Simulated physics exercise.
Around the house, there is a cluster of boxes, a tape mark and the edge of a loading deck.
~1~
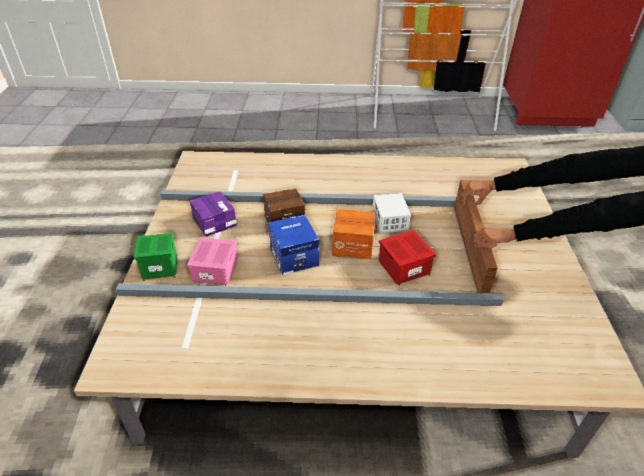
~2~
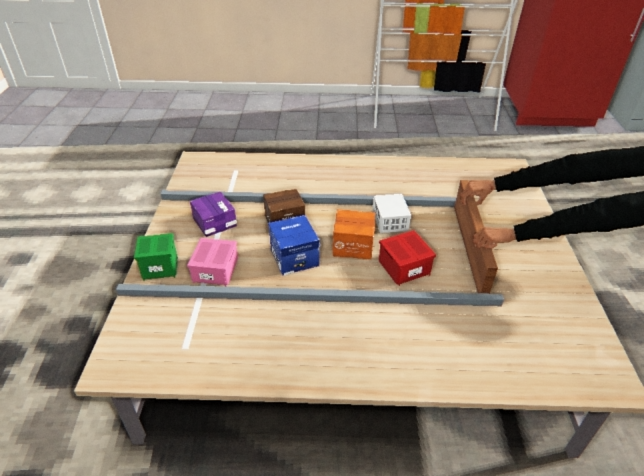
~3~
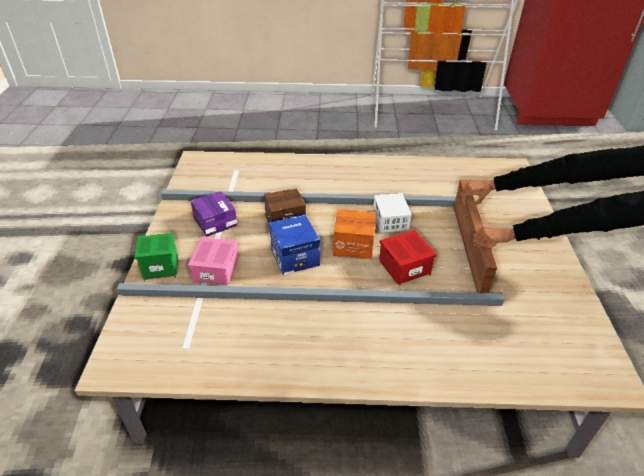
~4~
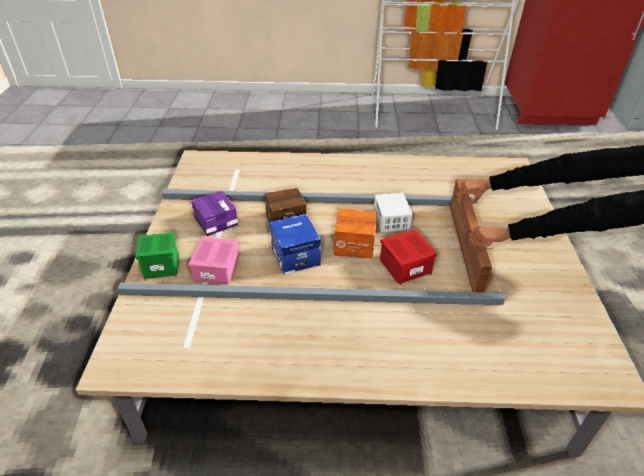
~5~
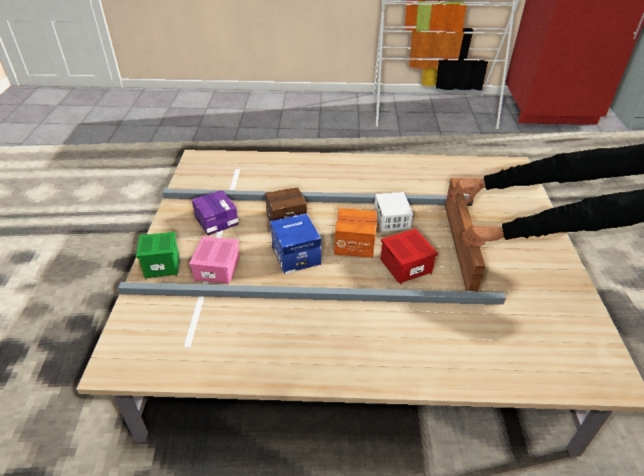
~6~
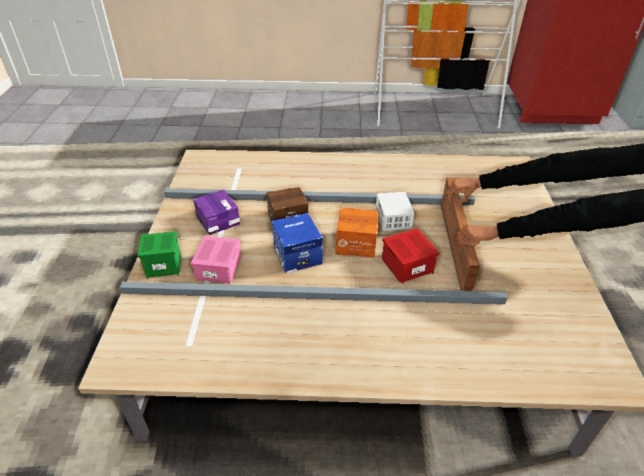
To begin with, eight colored boxes sit between two gray rails on a wooden table, while two black-sleeved arms hold a brown plank upright at the right. The hands then slide the plank slightly left toward the red and white boxes, leaving a gap, and the boxes show almost no movement.
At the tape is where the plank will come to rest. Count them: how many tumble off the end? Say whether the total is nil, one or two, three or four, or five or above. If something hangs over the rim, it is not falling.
Three, or at most four, fall.
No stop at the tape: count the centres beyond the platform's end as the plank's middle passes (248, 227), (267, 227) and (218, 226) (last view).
In order, that gives 1, then 1, then 3.
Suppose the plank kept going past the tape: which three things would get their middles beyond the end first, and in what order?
Order noted: Green tote, pink tote, purple parcel.
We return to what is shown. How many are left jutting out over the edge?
You'd get 2.
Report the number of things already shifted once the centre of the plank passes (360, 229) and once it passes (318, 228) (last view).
It comes to 5 for the first spot, 6 for the other.
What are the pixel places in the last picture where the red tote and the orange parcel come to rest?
Taking them in turn, first comes (192, 248), then (177, 219).
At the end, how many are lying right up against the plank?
It adds up to 2.
Soon after, none off yet; green tote at rest near (161, 255); purple parcel at rest near (217, 212); pink tote at rest near (217, 260).
Then, none off yet; green tote at rest near (161, 255); purple parcel at rest near (217, 212); pink tote moved a little near (210, 262).
Further on, none off yet; green tote tipped well over near (110, 261); purple parcel moved about its own width near (178, 217); pink tote moved about its own width near (151, 262).
By the end, the number that fall off is three or four; fallen, pink tote, purple parcel and green tote.
